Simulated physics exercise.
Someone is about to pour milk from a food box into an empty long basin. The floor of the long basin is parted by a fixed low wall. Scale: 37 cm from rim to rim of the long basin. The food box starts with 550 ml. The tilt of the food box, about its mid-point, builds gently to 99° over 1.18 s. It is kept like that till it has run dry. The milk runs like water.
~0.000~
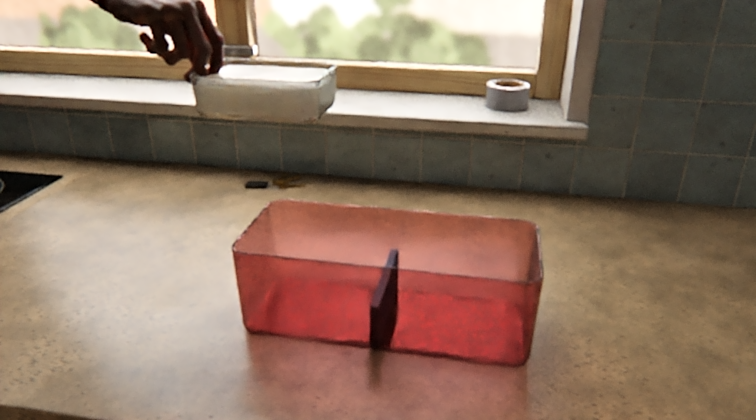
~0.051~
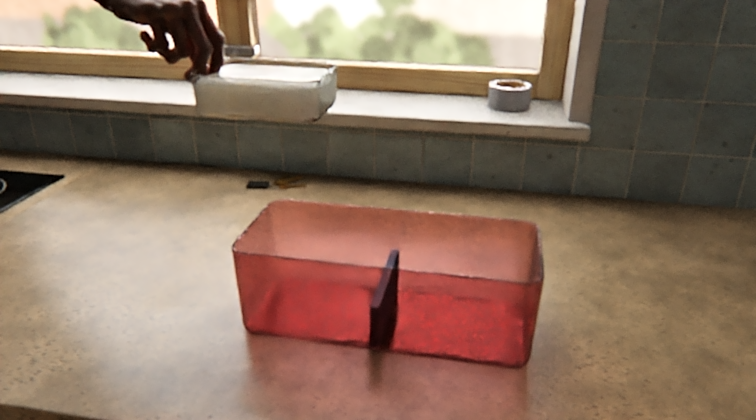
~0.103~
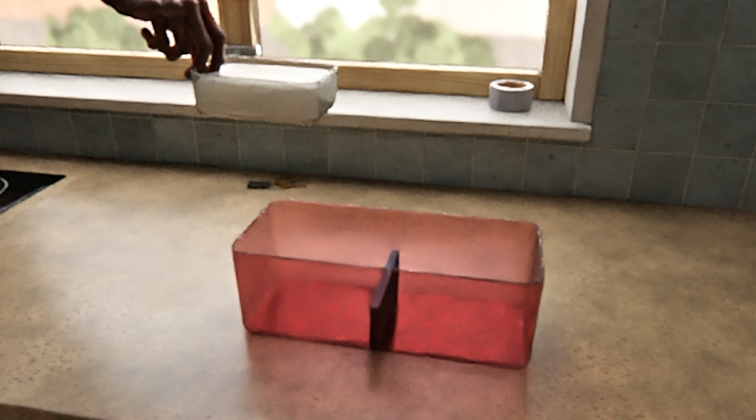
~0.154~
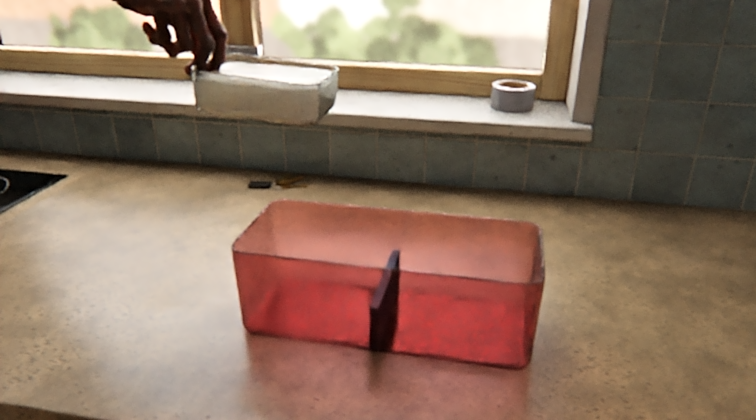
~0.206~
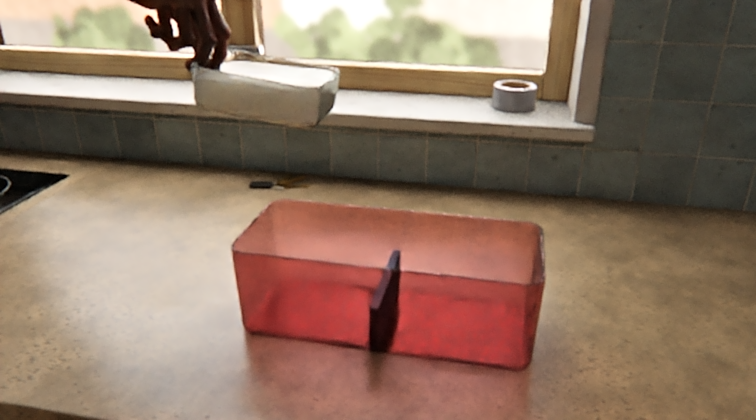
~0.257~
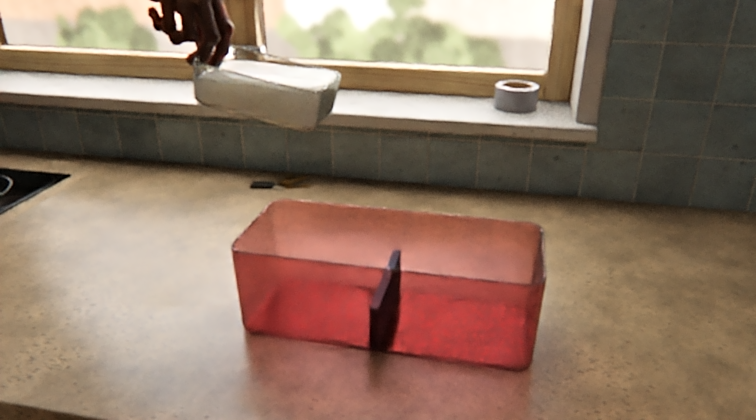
On a kitchen counter by a window, a hand held a clear food box of milk above and behind a long, reddish, divided basin, then slowly tilted the box slightly down to the right.
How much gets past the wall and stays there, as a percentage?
The far part has some 60 per cent.
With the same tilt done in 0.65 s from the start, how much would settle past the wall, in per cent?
In that case some 55 per cent.
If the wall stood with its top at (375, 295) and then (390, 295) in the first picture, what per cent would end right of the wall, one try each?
First 70, then 60 per cent.
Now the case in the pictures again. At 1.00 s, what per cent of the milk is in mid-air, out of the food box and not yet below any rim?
Near 6 in a hundred.
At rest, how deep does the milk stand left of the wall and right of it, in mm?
Left about 8 mm, right about 12 mm.
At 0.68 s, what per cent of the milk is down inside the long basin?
Near 24 in a hundred.
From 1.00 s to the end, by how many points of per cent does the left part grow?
Near 10 in a hundred.
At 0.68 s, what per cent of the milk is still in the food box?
Near 26 in a hundred.
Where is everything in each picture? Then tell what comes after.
In the first picture, tilt 0°; pouring edge (327, 74); surface from (211, 73) to (327, 79); the long basin's rim runs from (252, 224) to (540, 251); the wall's top is at (385, 276).
In the second picture, tilt 0°; pouring edge (327, 74); surface from (212, 72) to (327, 78).
In the third picture, tilt 2°; pouring edge (328, 76); surface from (212, 71) to (328, 79).
In the fourth picture, tilt 4°; pouring edge (329, 78); surface from (213, 69) to (328, 79).
In the fifth picture, tilt 7°; pouring edge (330, 81); surface from (213, 69) to (330, 79).
In the sixth picture, tilt 11°; pouring edge (330, 85); surface from (214, 68) to (331, 80).
Then, 0.68 s in, the tilt is 62° and 25 per cent is still to pour, 6 is left of the wall and 18 right of it.
Then, 1.00 s in, the tilt is 93° and 5 per cent is still to pour, 27 is left of the wall and 60 right of it.
Then, 1.32 s in, the tilt is 99° and 0 per cent is still to pour, 36 is left of the wall and 60 right of it.
Then, 1.68 s in, the tilt is 99° and 0 per cent is still to pour, 37 is left of the wall and 60 right of it.
Finally, 37 per cent lies left of the wall, 60 right of it and 3 outside.
